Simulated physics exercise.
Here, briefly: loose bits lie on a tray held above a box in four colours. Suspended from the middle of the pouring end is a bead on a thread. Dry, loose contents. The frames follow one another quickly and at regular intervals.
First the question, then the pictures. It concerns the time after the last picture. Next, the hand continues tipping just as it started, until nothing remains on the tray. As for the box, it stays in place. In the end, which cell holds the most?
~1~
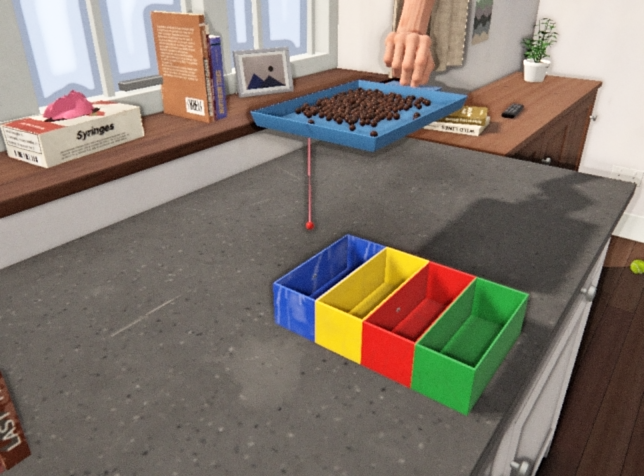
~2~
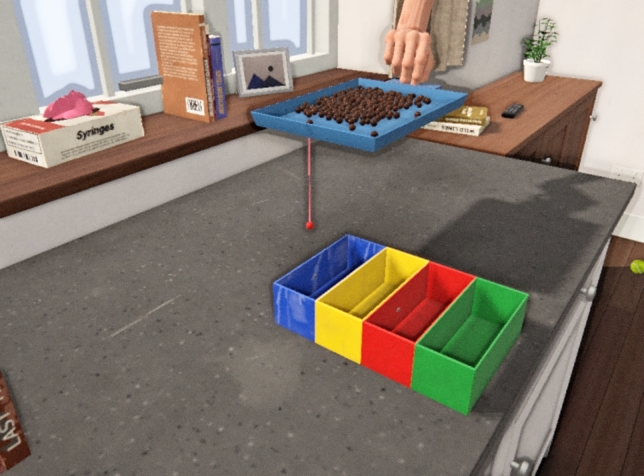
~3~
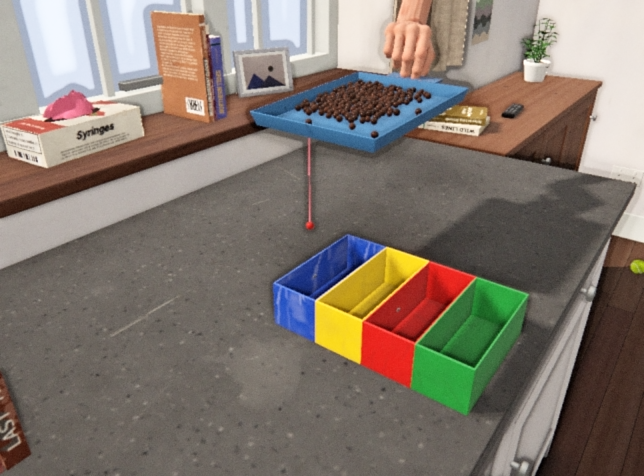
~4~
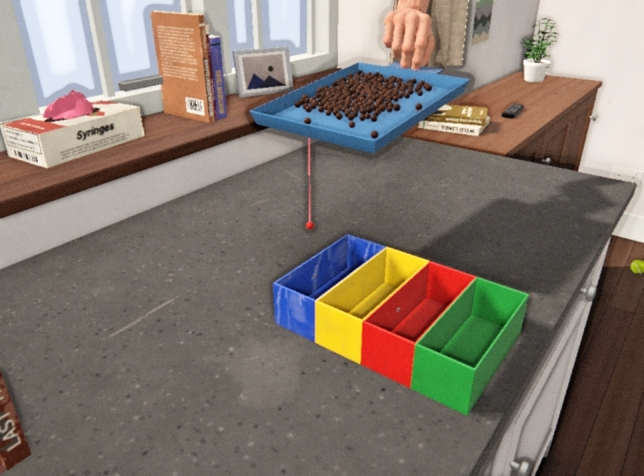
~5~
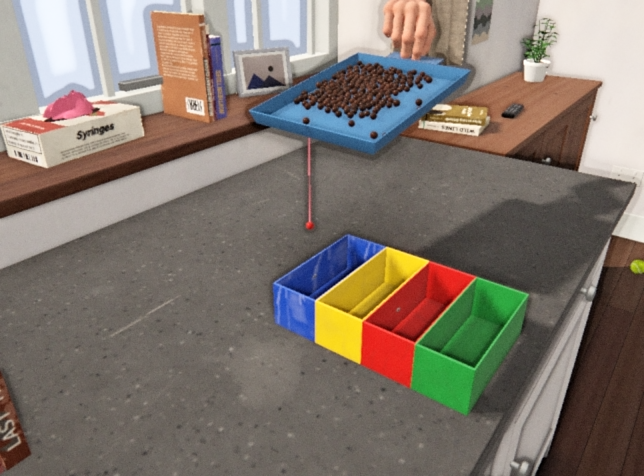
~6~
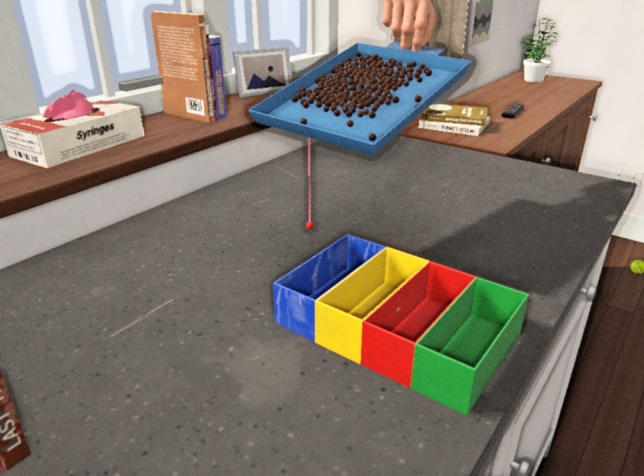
The blue cell holds the most.
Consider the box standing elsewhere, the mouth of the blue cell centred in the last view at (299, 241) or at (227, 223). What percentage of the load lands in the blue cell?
In order, 20 % and 0 %.
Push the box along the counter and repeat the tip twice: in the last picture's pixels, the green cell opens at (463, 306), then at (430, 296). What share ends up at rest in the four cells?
80 and 80 in a hundred, in turn.
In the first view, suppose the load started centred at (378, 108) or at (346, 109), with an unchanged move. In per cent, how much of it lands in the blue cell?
Try 1: 50 %; try 2: 50 %.
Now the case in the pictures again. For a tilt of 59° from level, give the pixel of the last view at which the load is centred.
Around (331, 127).
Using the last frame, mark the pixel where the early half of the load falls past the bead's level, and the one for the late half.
(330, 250) for the early half, (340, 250) for the late half.
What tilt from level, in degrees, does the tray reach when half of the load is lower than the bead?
I'd say close to 85 degrees.
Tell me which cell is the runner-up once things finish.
Number two is the yellow cell.
Soon after the last picture, tray tipped steeply; most on the tray; a small part in the blue cell; a stray few in the yellow cell; a stray few in the red cell; a small part falling or outside the box.
A little later, tray tipped right over; a stray few on the tray; about a third in the blue cell; about a quarter in the yellow cell; a small part in the red cell; about a third falling or outside the box.
Later still, tray tipped past a quarter turn; about half in the blue cell; about a quarter in the yellow cell; a small part in the red cell; about a third falling or outside the box.
By the end, tray tipped past a quarter turn; about half in the blue cell; about a quarter in the yellow cell; a small part in the red cell; none in the green cell; about a third outside the box.
